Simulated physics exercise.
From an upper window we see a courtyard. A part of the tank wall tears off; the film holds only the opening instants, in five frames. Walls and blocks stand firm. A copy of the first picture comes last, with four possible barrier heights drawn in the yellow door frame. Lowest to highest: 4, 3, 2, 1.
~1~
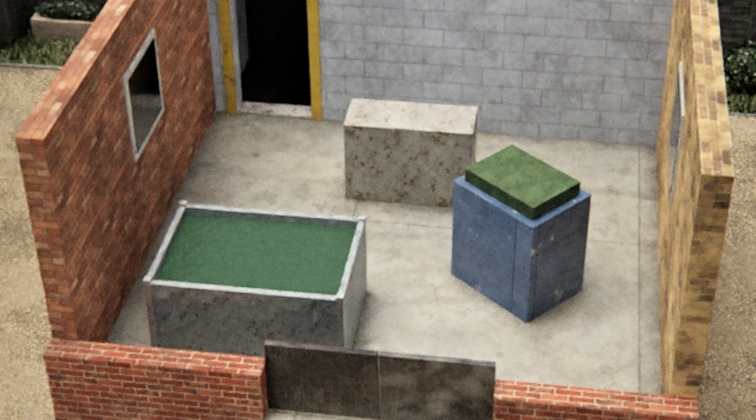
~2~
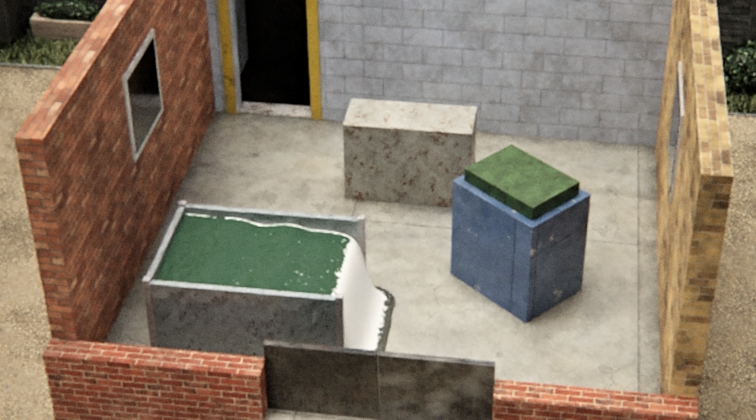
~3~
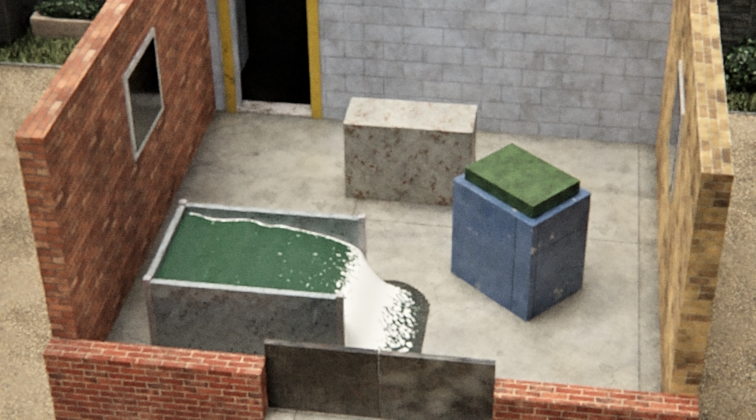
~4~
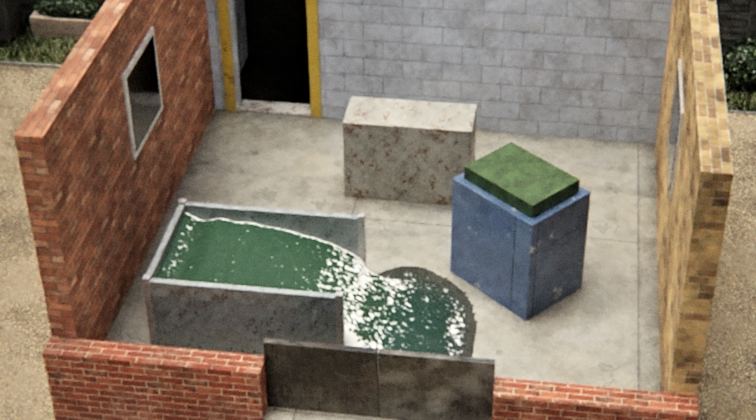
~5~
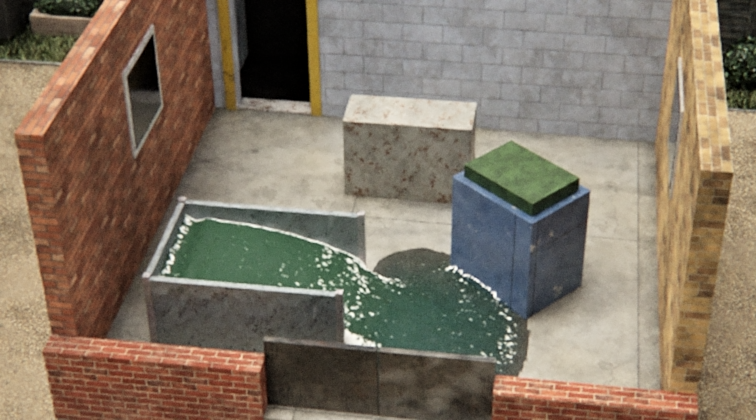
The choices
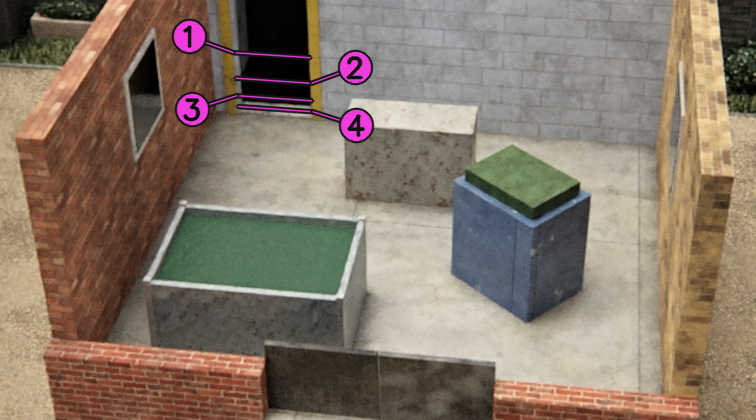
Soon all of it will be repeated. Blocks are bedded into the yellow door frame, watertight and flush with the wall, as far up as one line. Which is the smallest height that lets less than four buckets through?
The limit is 4.
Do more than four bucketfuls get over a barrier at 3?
No, that is safe.
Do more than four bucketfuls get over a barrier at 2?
No, not at all.
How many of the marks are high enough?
All of the four.
On the marked copy, 1 at (271, 55); 2 at (273, 80); 3 at (274, 98); 4 at (275, 109); from the bottom up 4, 3, 2, 1.
With 1, nothing gets over.
With 2, nothing gets over.
With 3, nothing gets over.
With 4, a splash gets over, under a bucket.
